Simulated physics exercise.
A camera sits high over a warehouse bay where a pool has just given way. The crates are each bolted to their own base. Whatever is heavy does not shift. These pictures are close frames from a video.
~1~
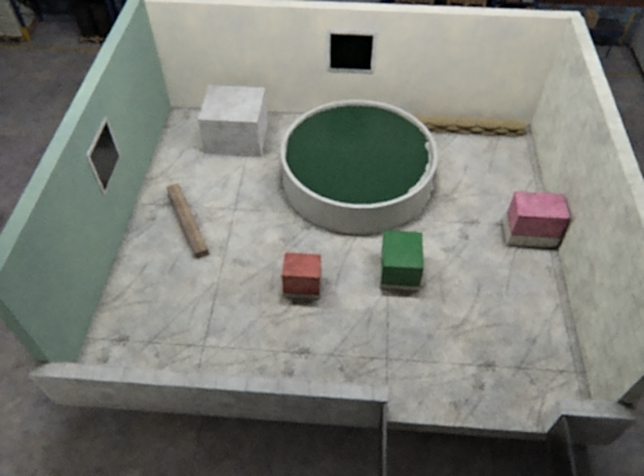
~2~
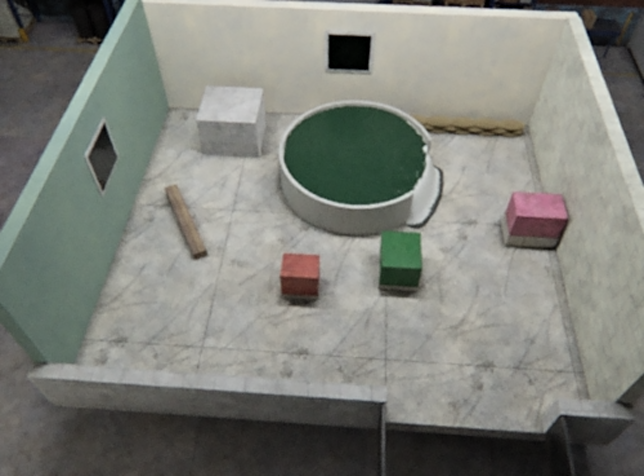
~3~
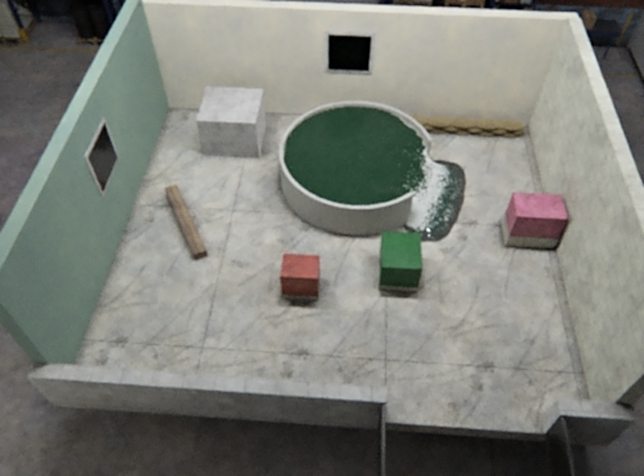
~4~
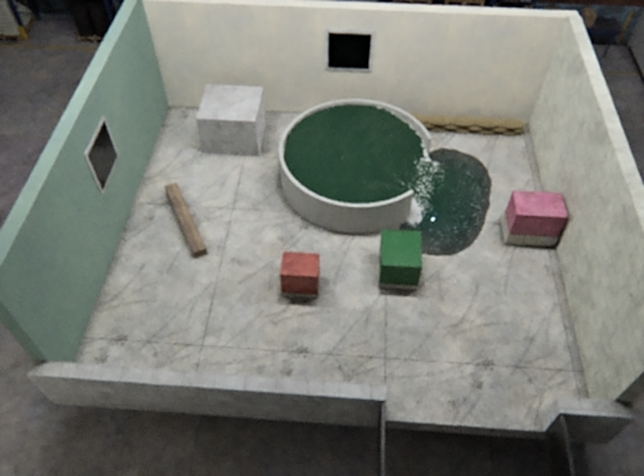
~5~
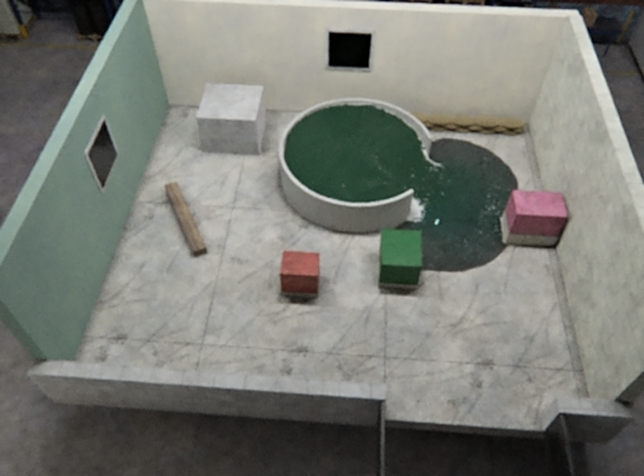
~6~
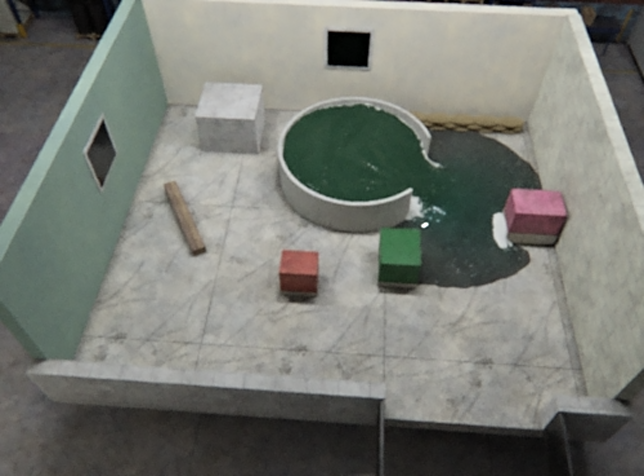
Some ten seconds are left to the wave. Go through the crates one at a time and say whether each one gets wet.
As I see it, the green crate ends up clear of the water; the pink crate ends up with water on it; the red crate ends up clear of the water.
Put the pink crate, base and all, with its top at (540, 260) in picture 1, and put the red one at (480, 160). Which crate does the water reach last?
Answer: The green crate.
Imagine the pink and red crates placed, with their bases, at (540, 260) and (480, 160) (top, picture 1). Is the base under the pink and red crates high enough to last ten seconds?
In brief, the pink crate has been flooded but the red crate has been flooded.
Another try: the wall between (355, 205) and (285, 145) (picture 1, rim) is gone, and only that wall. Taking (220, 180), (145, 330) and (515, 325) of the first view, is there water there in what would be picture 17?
One by one, they turn out drenched, drenched and not soaked.
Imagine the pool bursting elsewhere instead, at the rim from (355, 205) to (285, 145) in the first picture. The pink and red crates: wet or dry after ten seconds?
As it turns out, the pink crate is left untouched, and the red crate gets overtopped.
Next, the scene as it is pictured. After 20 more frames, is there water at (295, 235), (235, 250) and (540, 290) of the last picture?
Point one left clear, point two left clear, point three sodden.
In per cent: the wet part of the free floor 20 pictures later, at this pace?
I'd say close to 40 per cent.
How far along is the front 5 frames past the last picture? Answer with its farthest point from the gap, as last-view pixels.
My guess would be about (577, 353).
A moment on, water covers 25 % of the floor; the green crate water round its plinth, the pink crate water round its plinth, the red crate not reached.
Next, water covers 30 % of the floor; the green crate water round its plinth, the pink crate water round its plinth, the red crate not reached.
Then, water covers 40 % of the floor; the green crate water round its plinth, the pink crate water round its plinth, the red crate not reached.
Later, water covers 55 % of the floor; the green crate water round its plinth, the pink crate water round its plinth, the red crate not reached.
In the end, water covers 90 % of the floor; the green crate stayed above the water, the pink crate was topped, the red crate stayed above the water.
